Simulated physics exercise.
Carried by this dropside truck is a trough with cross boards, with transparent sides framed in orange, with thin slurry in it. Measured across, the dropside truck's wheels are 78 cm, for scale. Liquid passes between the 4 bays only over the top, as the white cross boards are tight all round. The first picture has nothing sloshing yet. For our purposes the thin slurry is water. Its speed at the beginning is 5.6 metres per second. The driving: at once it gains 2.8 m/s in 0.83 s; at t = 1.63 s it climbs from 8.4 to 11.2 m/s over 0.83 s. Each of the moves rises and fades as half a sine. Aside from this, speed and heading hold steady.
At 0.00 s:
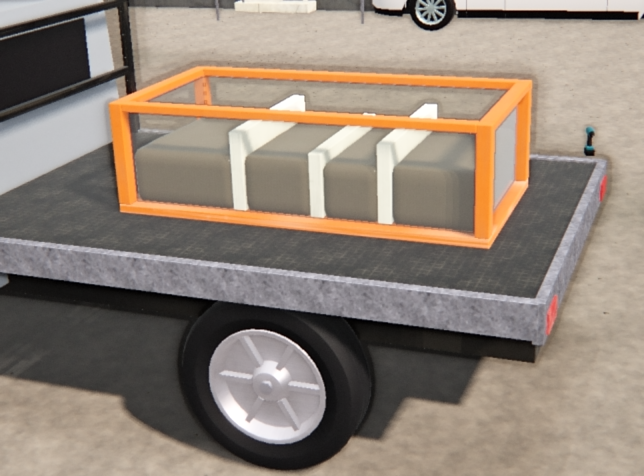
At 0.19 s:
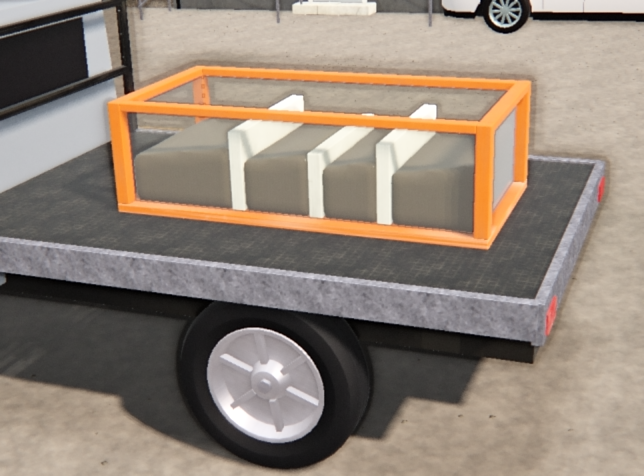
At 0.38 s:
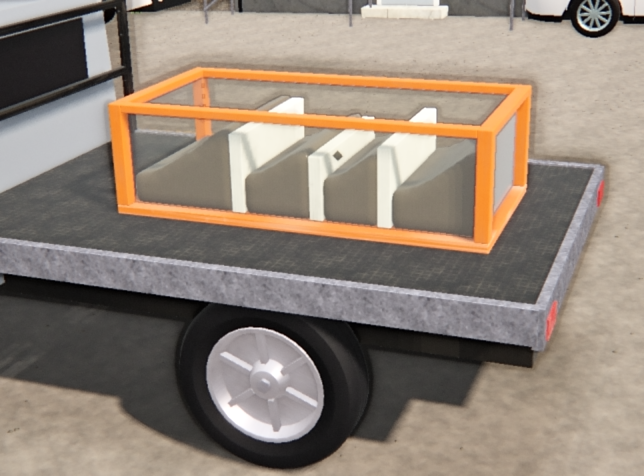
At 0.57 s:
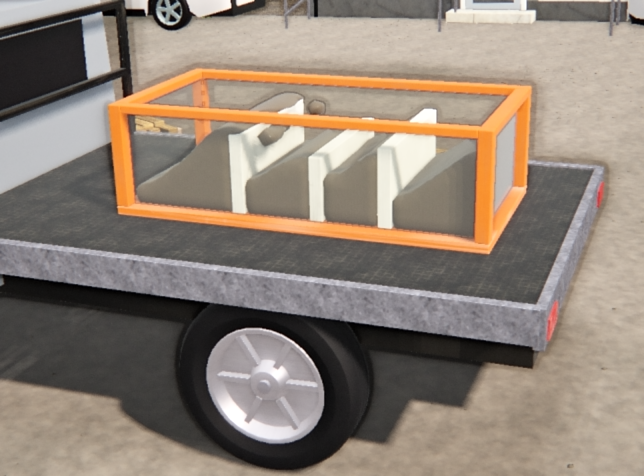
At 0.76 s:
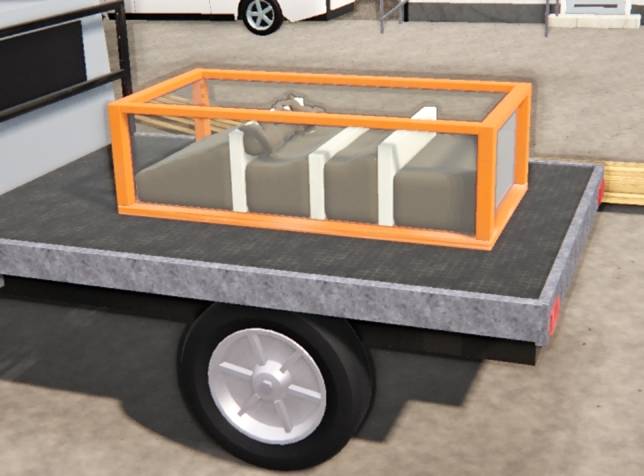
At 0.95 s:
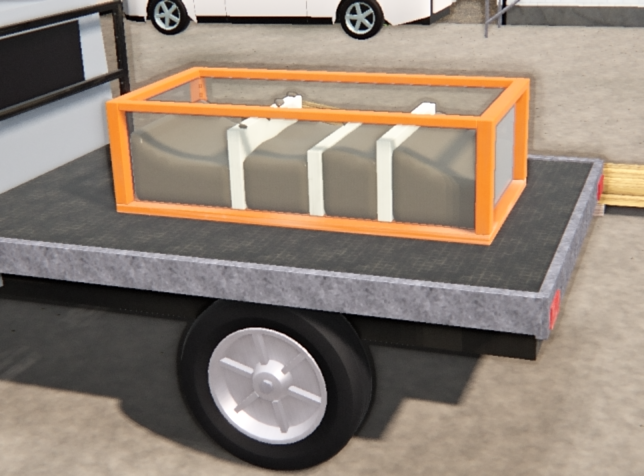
On a sandy yard with white vehicles behind, a flatbed truck rolls left carrying an orange-framed, clear-sided trough of grey-brown liquid. The fairly level liquid heaps steeply toward the right of each of the four bays, then some surges over the leftmost board before the surfaces flatten to gentle ripples.
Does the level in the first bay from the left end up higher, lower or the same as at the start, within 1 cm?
It will be shallower.
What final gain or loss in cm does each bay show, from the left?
From the left: 3 down, 1 up, 2 up, 2 up.
By 1.45 s left to right it is 23, 24, 28, 24 cm deep.
By 2.15 s left to right it is 23, 22, 29, 25 cm deep.
By 2.95 s left to right it is 21, 24, 28, 26 cm deep.
By 5.45 s left to right it is 21, 25, 27, 26 cm deep.
